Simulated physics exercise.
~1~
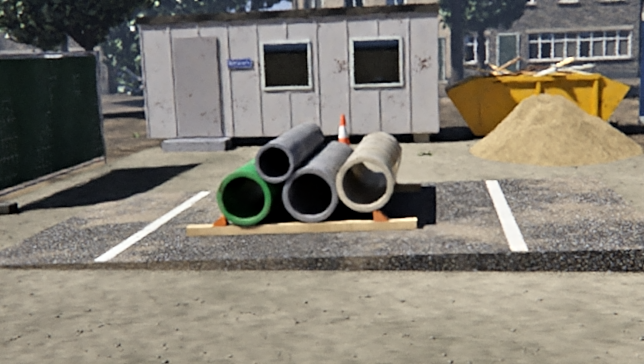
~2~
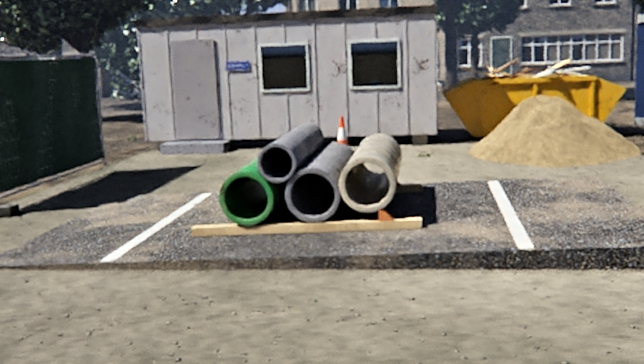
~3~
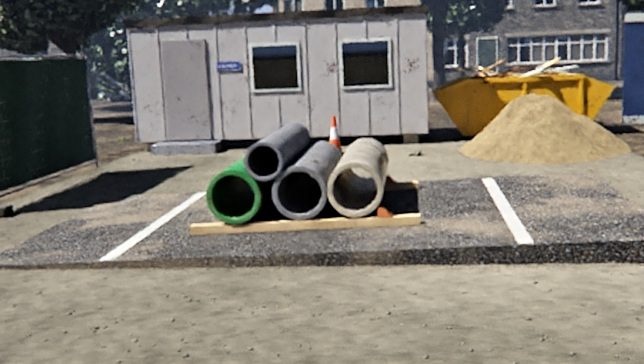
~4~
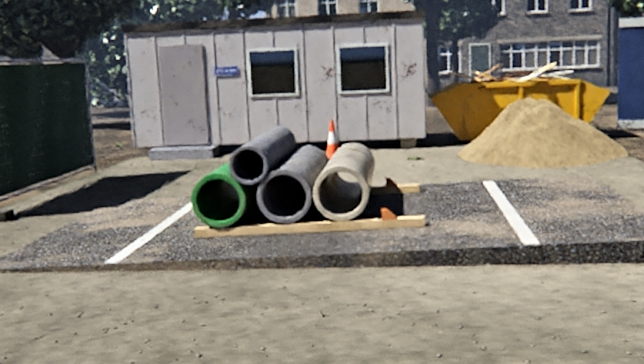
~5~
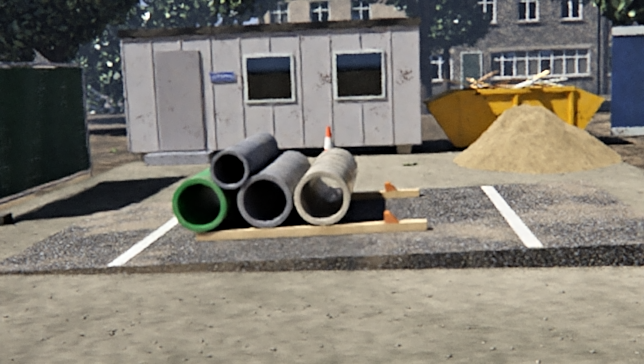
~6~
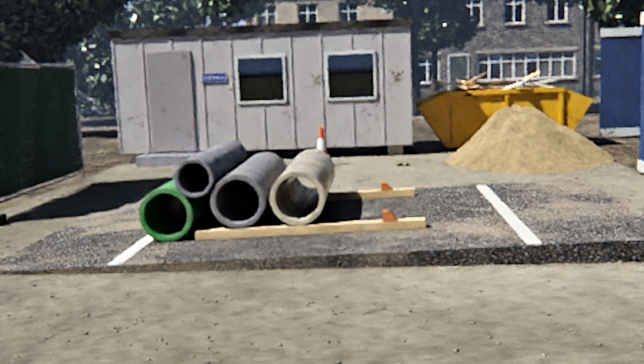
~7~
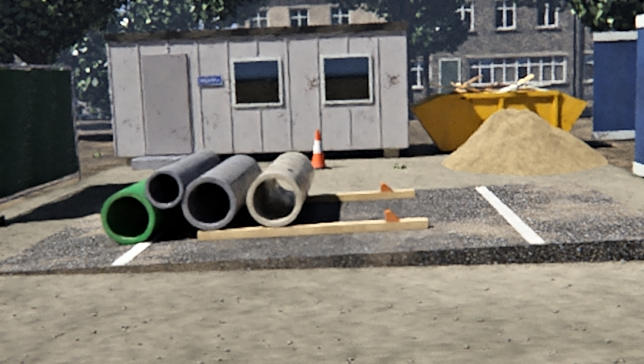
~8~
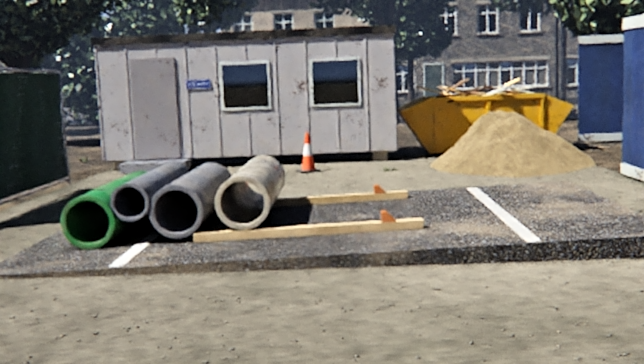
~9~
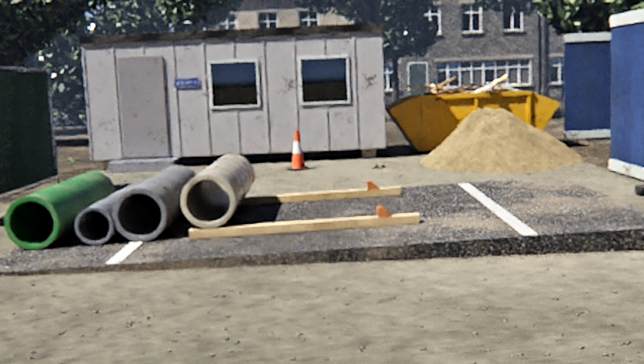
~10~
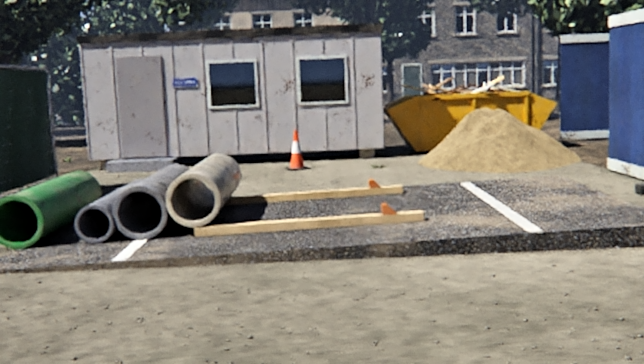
A green pipe lies at the left of a small stack, beside two grey ones and a pale beige one, their open ends facing the viewer. They rest on wooden bearers on dark gravel between two white lines, with a grey cabin, a traffic cone, a yellow skip and a sand heap behind. The green pipe rolls left and the others follow, the upper grey one settling down behind it. Green drops off the bearers and crosses the left line. It ends farthest left, apart from the grey pair near the line, while the beige pipe sits by the bearers' left end.
